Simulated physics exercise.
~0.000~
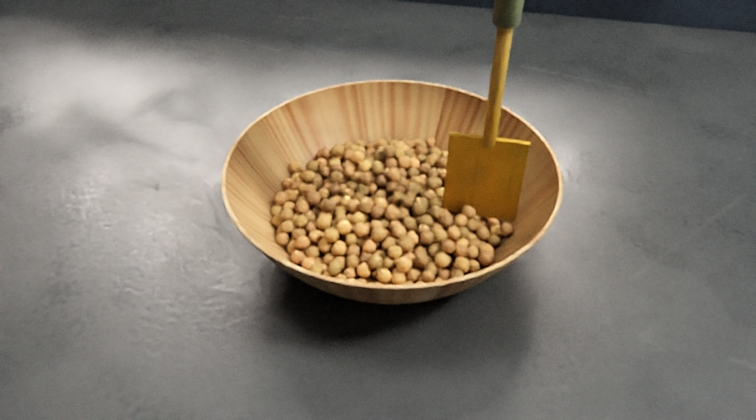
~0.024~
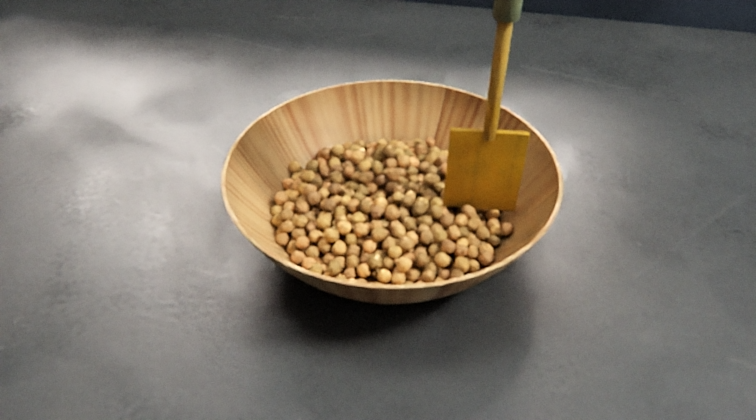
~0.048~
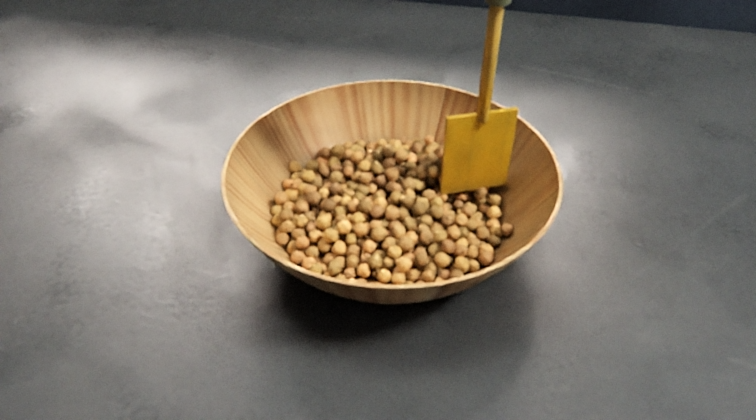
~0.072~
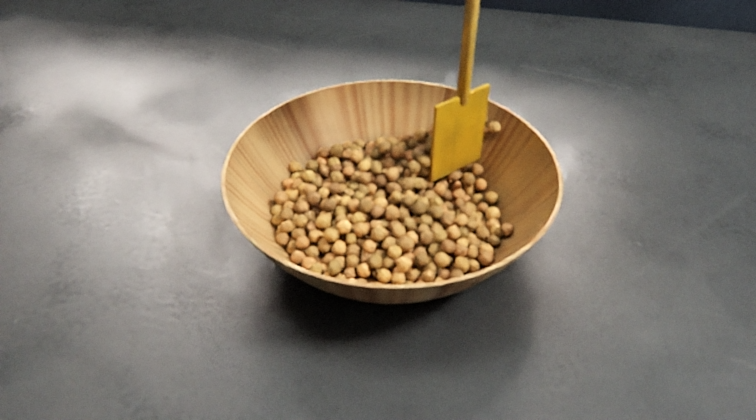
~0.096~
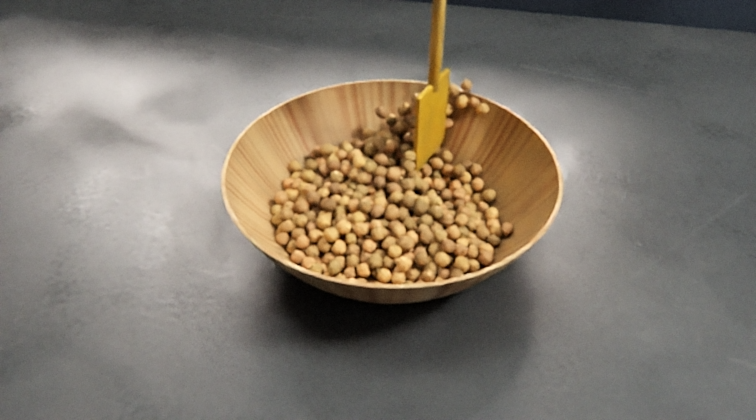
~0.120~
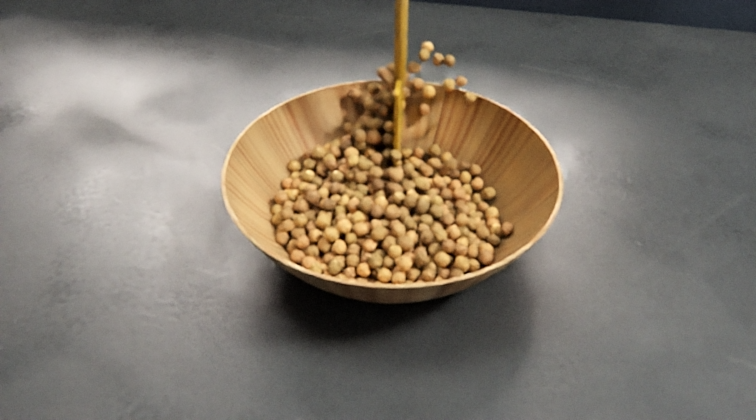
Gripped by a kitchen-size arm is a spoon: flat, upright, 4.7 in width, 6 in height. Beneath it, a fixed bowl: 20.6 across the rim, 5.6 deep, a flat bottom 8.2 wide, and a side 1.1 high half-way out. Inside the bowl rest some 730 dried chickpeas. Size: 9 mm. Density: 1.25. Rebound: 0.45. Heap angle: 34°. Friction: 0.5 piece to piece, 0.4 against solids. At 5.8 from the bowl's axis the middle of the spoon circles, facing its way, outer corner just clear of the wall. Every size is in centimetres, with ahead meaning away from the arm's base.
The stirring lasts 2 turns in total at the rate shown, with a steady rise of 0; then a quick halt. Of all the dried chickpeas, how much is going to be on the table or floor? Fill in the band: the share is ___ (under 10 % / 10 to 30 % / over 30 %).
The share is over 30 %.
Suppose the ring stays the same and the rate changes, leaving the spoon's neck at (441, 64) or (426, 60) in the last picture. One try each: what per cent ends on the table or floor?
Well, about 25 percent the first time and about 30 percent the second.
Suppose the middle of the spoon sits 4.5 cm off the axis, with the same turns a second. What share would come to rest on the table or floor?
In that case some 45 per cent.
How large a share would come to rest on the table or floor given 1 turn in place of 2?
Then some 30 per cent.
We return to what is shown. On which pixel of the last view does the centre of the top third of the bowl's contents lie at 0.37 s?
(479, 210), roughly.
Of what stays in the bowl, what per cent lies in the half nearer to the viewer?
Some 50 per cent.
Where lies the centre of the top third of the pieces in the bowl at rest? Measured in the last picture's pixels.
Centre, approx.: (396, 206).
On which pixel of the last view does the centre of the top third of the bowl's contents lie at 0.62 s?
Near pixel (348, 208).
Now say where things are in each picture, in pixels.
Spoon neck at (493, 116), 0° round; upper third of the load around (386, 198), from x 280 to 505, top at y 140; 733 in the bowl, in the first picture.
Spoon neck at (493, 109), 7° round; upper third of the load around (386, 195), from x 280 to 505, top at y 140, in the second picture.
Spoon neck at (486, 91), 27° round; upper third of the load around (388, 189), from x 280 to 505, top at y 140, in the third picture.
Spoon neck at (465, 74), 50° round; upper third of the load around (388, 189), from x 280 to 505, top at y 120, in the fourth picture.
Spoon neck at (435, 62), 74° round; upper third of the load around (386, 187), from x 280 to 505, top at y 85, in the fifth picture.
Spoon neck at (400, 57), 97° round; upper third of the load around (376, 178), from x 280 to 505, top at y 50; 730 in the bowl, 3 in flight or on the tool, in the sixth picture.
By 0.37 s, 338° round, highest piece 10 above the table; 568 in the bowl, 74 on the table or floor, 91 in flight or on the tool.
By 0.62 s, 220° round, highest piece 8 above the table; 473 in the bowl, 232 on the table or floor, 28 in flight or on the tool.
By 0.94 s, 0° round, highest piece 5 above the table; 441 in the bowl, 288 on the table or floor, 4 in flight or on the tool.
By 1.64 s, 0° round, highest piece 4 above the table; 441 in the bowl, 292 on the table or floor.
Final count, 441 in the bowl, 292 on the table or floor. That is 40 % on the table or floor.
